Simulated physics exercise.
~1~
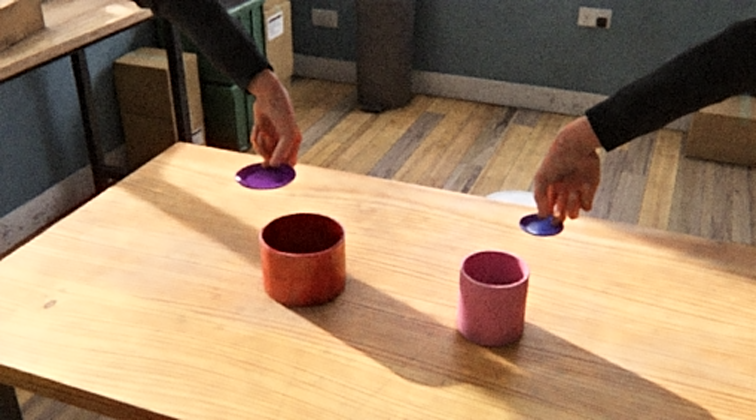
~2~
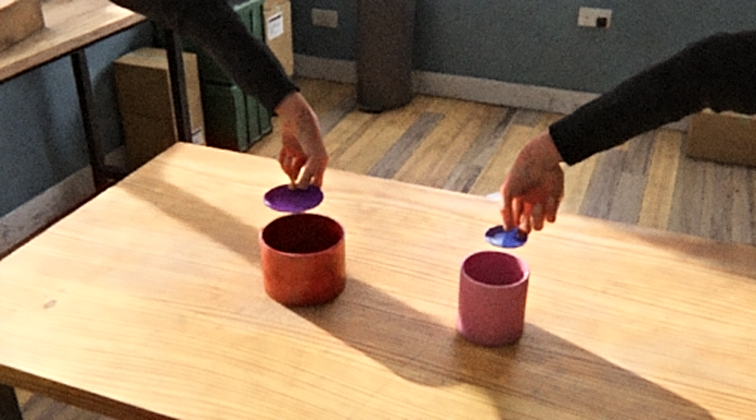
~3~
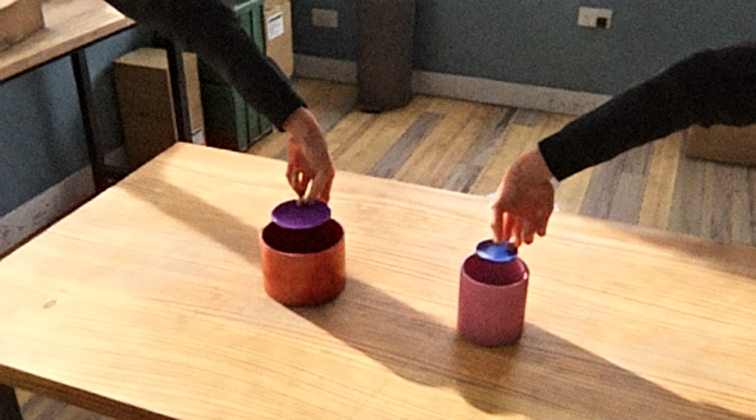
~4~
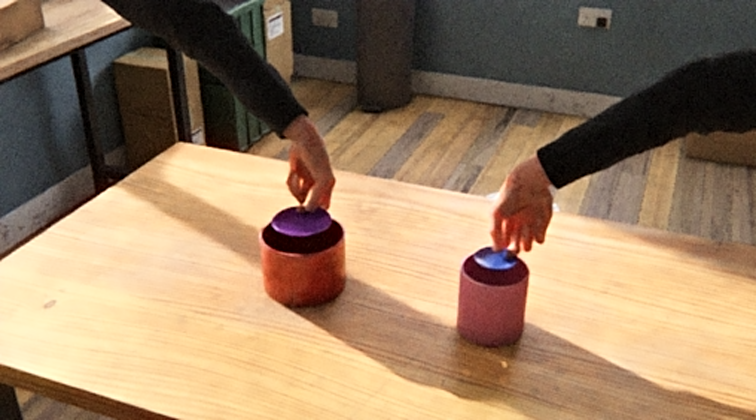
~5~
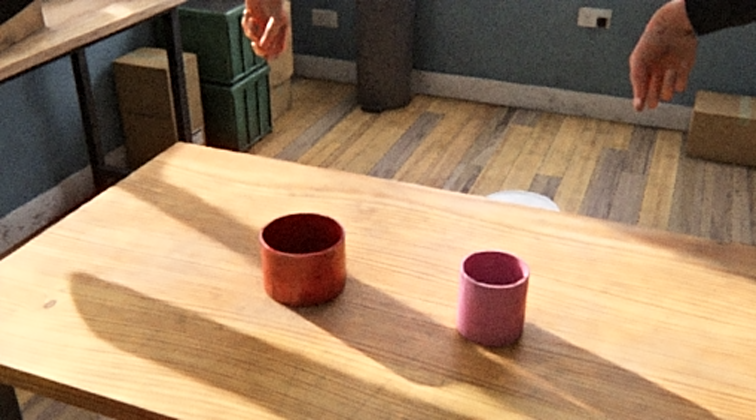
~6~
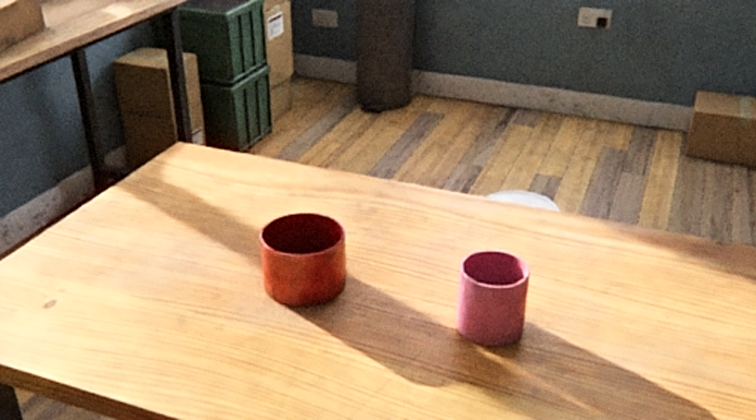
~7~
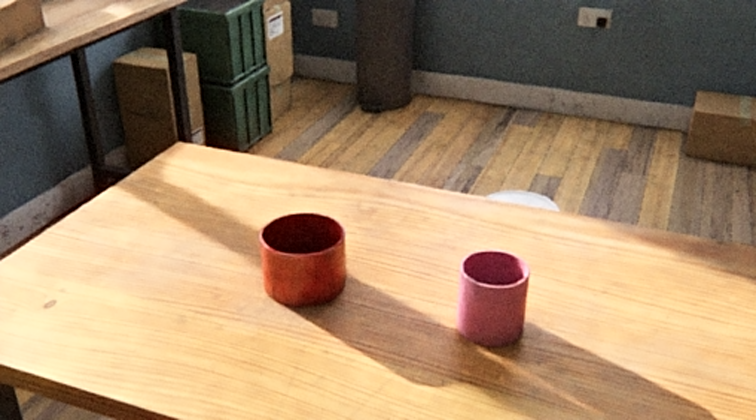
In a room with a plank floor and dark walls, a light wooden table is seen from slightly above, crossed by long shadows. A wide red-orange beaker stands left of centre, and a narrower pink cup stands to its right. Two dark-sleeved arms reach in, one hand holding a purple saucer and the other a small blue one. The purple saucer moves right and down over the beaker while the blue one moves left and down to the cup. The hands let go, draw back and leave. Both saucers have dropped inside, out of sight, and the two containers stand open and unmoved.
